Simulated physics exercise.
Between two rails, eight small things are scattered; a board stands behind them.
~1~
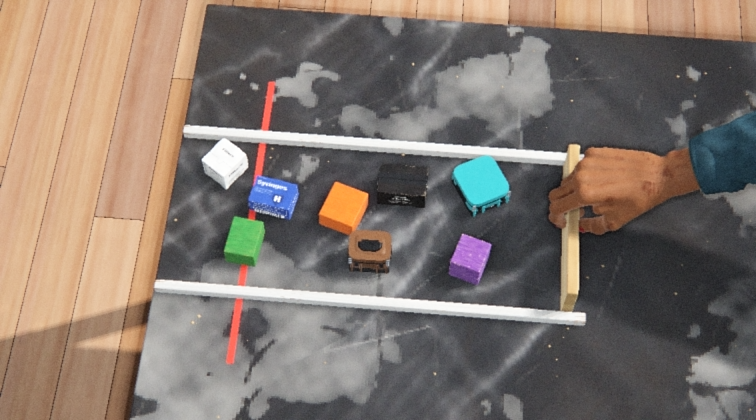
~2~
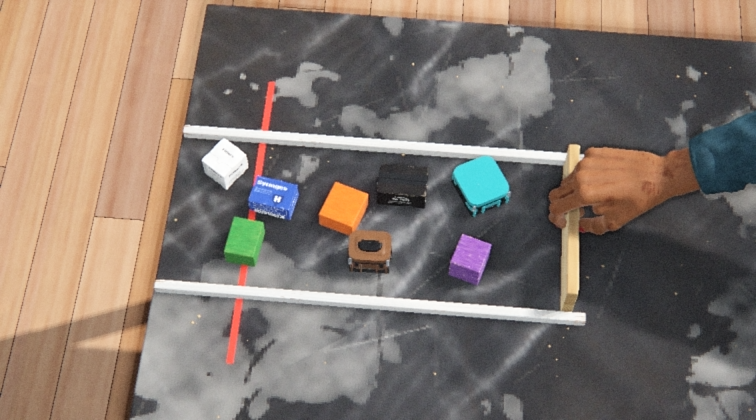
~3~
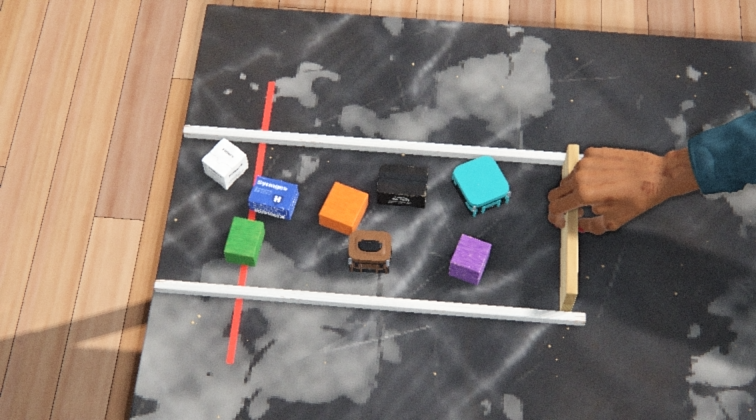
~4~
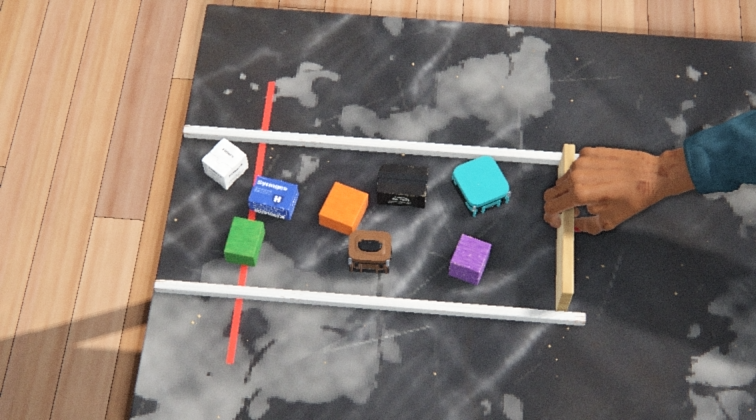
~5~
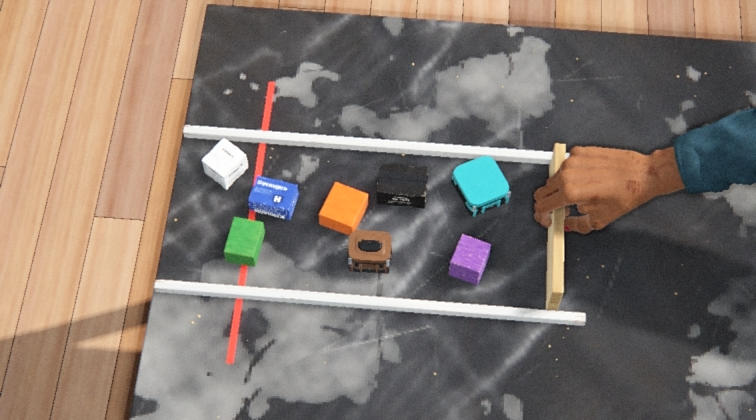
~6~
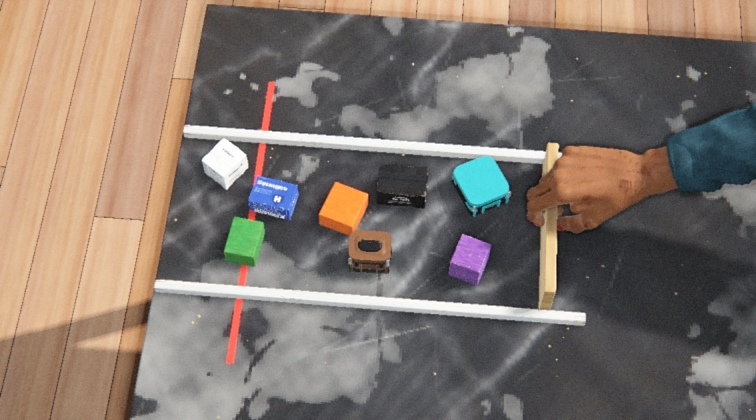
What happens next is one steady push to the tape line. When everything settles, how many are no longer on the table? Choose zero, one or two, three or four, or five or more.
When everything settles, one or two are no longer on the table.
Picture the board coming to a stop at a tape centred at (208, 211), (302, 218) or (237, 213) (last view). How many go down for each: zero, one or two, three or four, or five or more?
One after another: 5 or more, not one, either one or two.
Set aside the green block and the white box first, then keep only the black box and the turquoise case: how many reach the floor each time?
The counts: 0 and 0.
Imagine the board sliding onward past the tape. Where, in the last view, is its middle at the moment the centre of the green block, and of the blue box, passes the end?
When the green block crosses, the middle is near (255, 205); when the blue box crosses, near (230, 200).
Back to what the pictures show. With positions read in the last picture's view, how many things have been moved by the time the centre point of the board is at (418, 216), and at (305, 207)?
The first number is 4, the next one 8.
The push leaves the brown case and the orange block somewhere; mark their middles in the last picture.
First (196, 237), then (234, 204).
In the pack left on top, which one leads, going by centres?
That would be the green block.
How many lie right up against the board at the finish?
The count in contact is 3.
Soon after, none off yet; white box at rest near (225, 164); green block at rest near (245, 242); blue box at rest near (273, 198).
In the end, the number that fall off is one or two; gone, white box.
